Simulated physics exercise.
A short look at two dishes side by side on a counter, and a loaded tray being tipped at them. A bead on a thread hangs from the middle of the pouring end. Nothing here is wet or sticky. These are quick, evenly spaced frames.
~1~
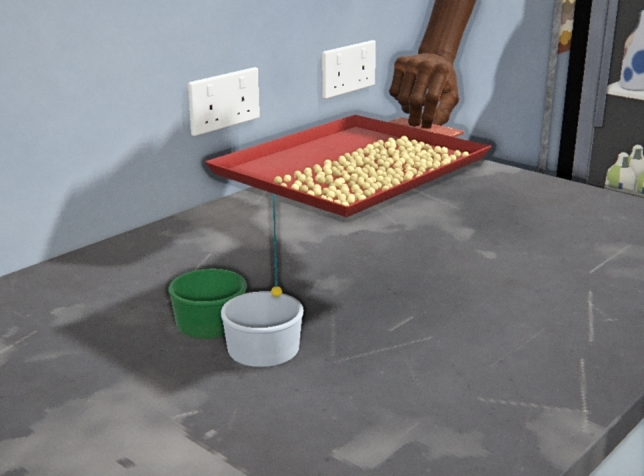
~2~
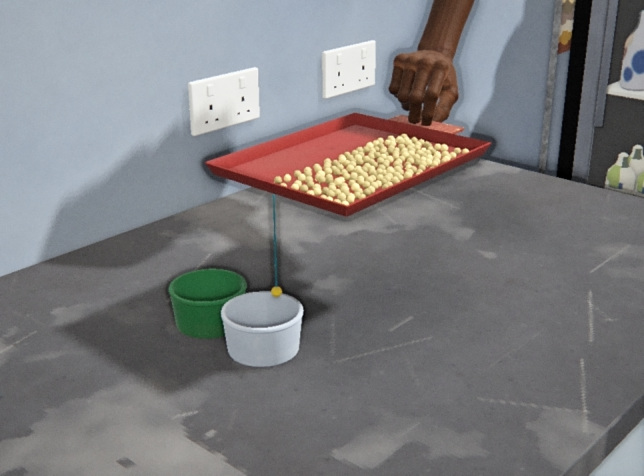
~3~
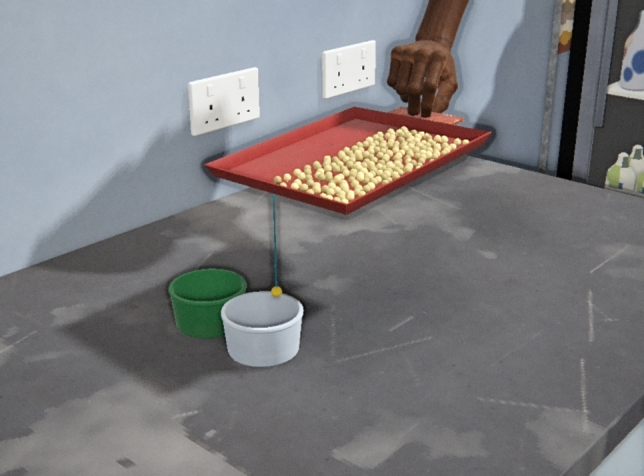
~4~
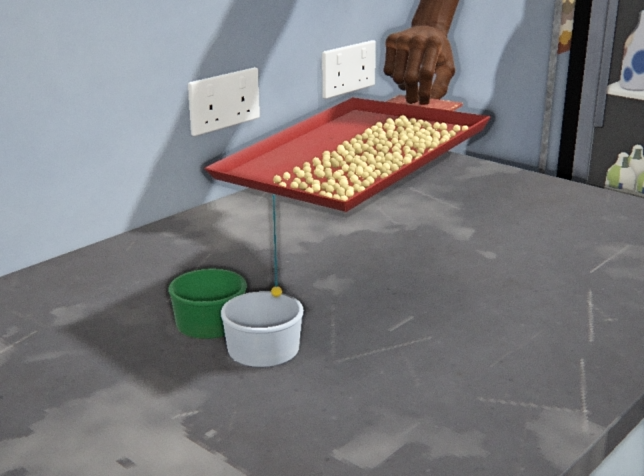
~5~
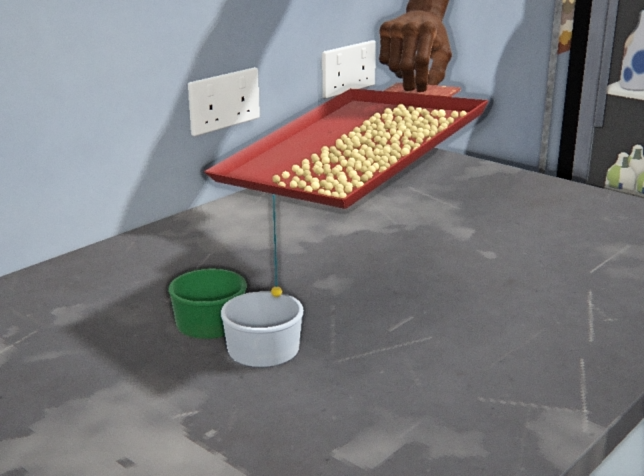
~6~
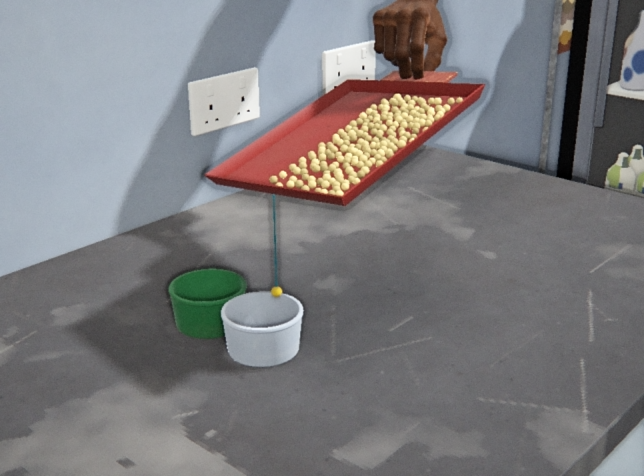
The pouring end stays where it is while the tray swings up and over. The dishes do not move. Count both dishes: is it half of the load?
Caught overall: More than half.
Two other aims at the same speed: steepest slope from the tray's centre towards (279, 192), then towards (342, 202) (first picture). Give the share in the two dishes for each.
Near 40 % and 0 %.
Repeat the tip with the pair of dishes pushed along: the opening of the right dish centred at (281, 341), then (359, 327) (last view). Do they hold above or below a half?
In turn: Not half; under half.
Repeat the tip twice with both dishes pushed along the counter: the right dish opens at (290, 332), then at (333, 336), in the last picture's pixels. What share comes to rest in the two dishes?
The first gives 30 %, the second 10 %.
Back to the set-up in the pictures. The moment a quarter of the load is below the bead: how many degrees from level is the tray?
Around 60° of tilt.
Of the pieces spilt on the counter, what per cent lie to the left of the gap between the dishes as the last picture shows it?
It comes to 90 per cent or so.
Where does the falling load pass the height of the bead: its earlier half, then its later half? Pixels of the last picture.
Around (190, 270) and then (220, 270).
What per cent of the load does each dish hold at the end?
Left dish: 80 %, right dish: 10 %.
Soon, tray tipped steeply; about half on the tray; a stray few in the right dish; about a quarter in the left dish; a small part outside both; a small part in the air.
A while on, tray tipped past a quarter turn; a small part in the right dish; most in the left dish; a small part outside both.
Towards the end, tray tipped past a quarter turn; a small part in the right dish; most in the left dish; a small part outside both.
Finally, tray tipped past a quarter turn; a small part in the right dish; most in the left dish; a small part outside both.
